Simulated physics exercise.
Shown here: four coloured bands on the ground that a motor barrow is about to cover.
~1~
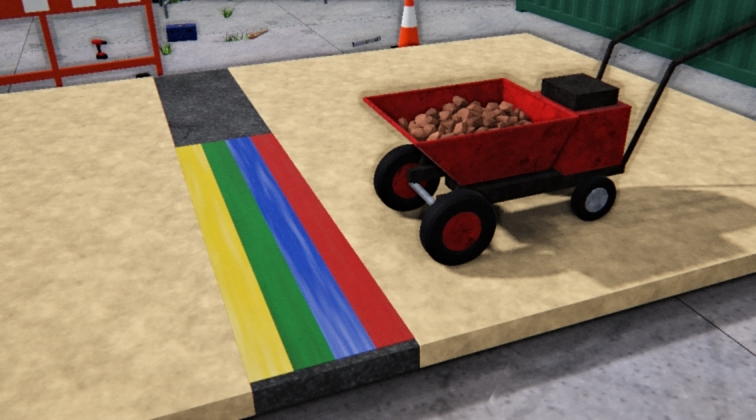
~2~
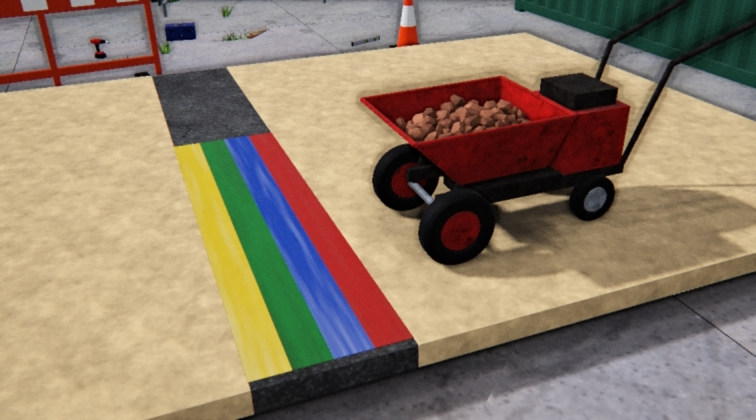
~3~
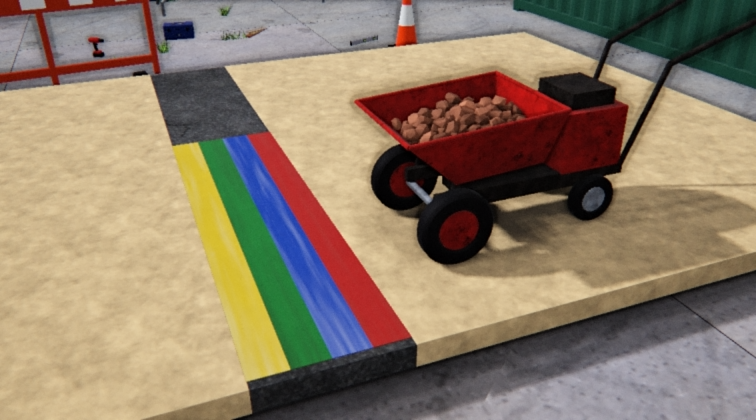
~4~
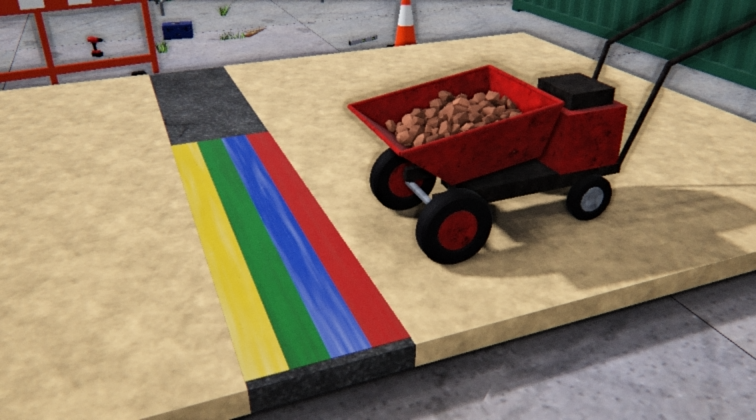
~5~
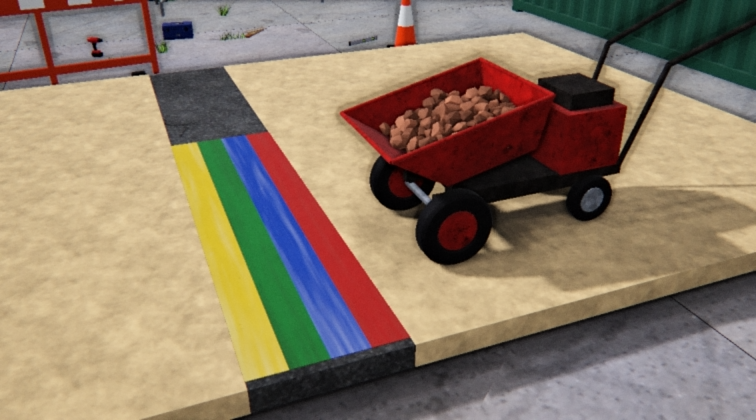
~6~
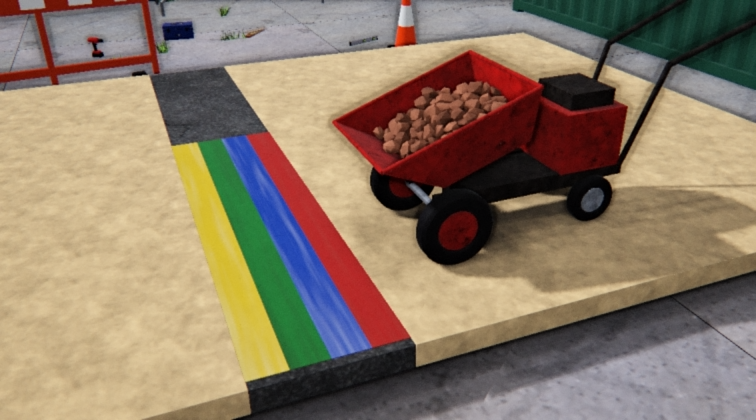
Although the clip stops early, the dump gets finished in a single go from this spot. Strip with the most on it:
Blue strip.
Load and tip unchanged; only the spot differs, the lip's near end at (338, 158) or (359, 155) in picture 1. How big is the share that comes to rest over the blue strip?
In turn 0 and 0 in a hundred.
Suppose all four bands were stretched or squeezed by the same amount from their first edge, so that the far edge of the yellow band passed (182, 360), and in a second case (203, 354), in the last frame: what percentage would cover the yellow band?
Shares: Close to 0 %; close to 10 %.
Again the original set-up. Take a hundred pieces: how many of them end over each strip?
Red: About 10; blue: About 30; green: About 20; yellow: About 10.
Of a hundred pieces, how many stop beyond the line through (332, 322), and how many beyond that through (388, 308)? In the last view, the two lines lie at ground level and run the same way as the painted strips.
Close to 40 % and 70 %, in that order.
Soon after the last picture, skip tipped steeply; all in the skip.
A little later, skip tipped right over; most in the skip; a stray few over the red strip; about a quarter over the blue strip; a stray few over the green strip.
Later still, skip tipped right over; about a quarter in the skip; a small part over the red strip; about a quarter over the blue strip; about a quarter over the green strip; a small part over the yellow strip; a stray few off the paint.
At rest, skip tipped right over; about a quarter in the skip; a small part over the red strip; about a quarter over the blue strip; about a quarter over the green strip; a small part over the yellow strip; a stray few off the paint.
